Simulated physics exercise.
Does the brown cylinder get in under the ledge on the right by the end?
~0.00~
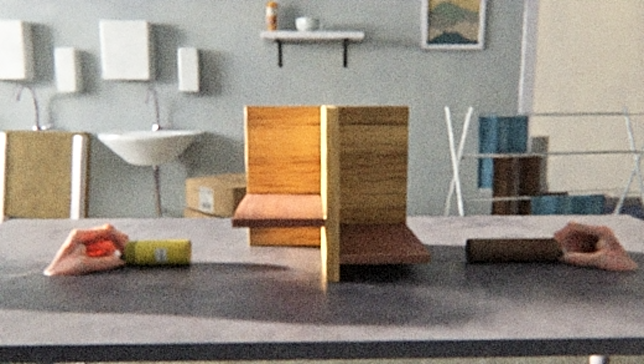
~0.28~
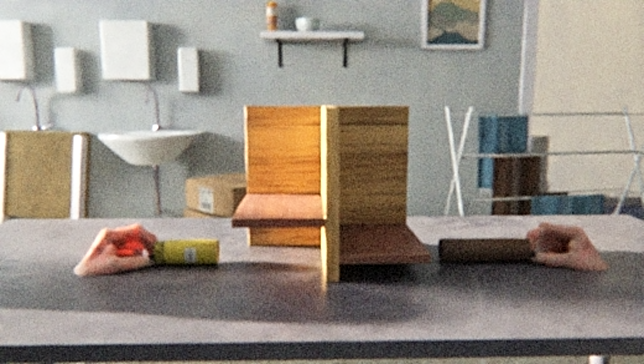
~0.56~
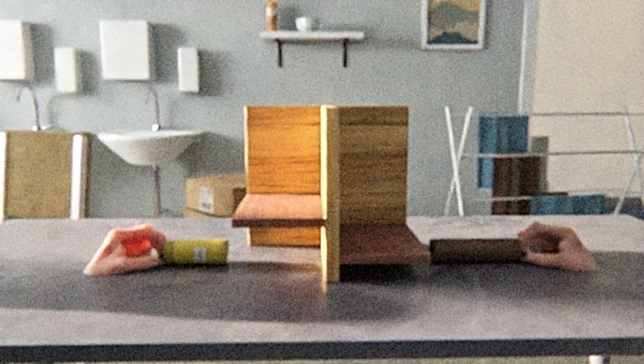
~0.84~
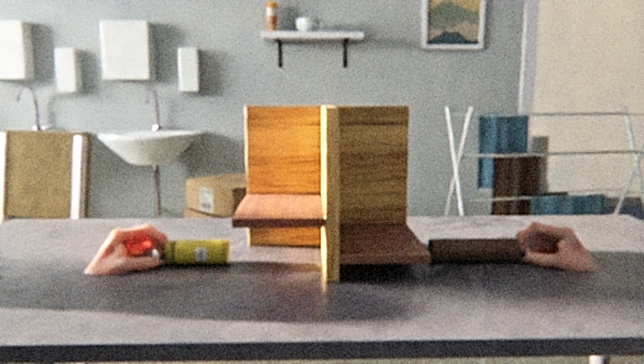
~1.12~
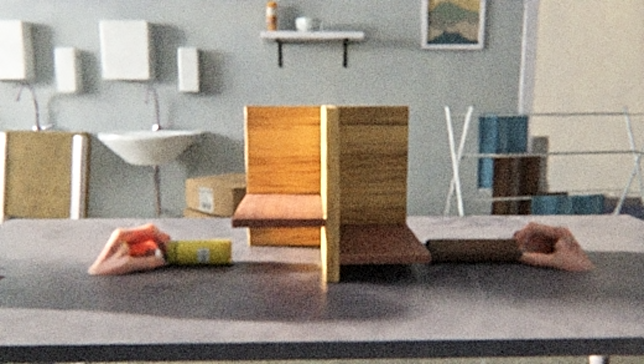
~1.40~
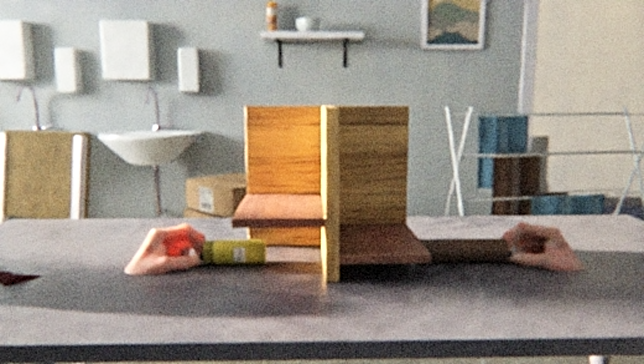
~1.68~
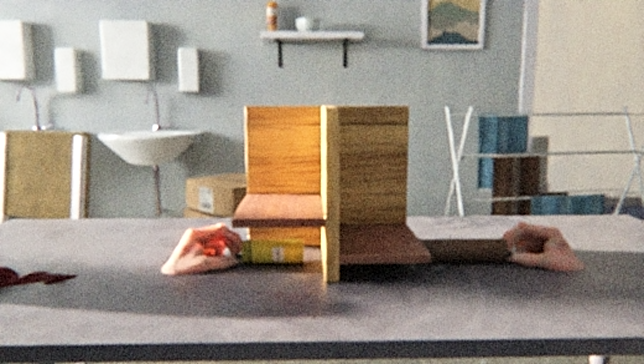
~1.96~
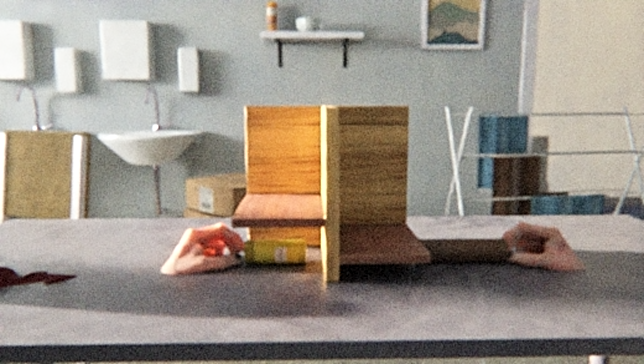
No, it catches on the edge of the right-hand ledge and stays stopped there, with the hand still behind it.
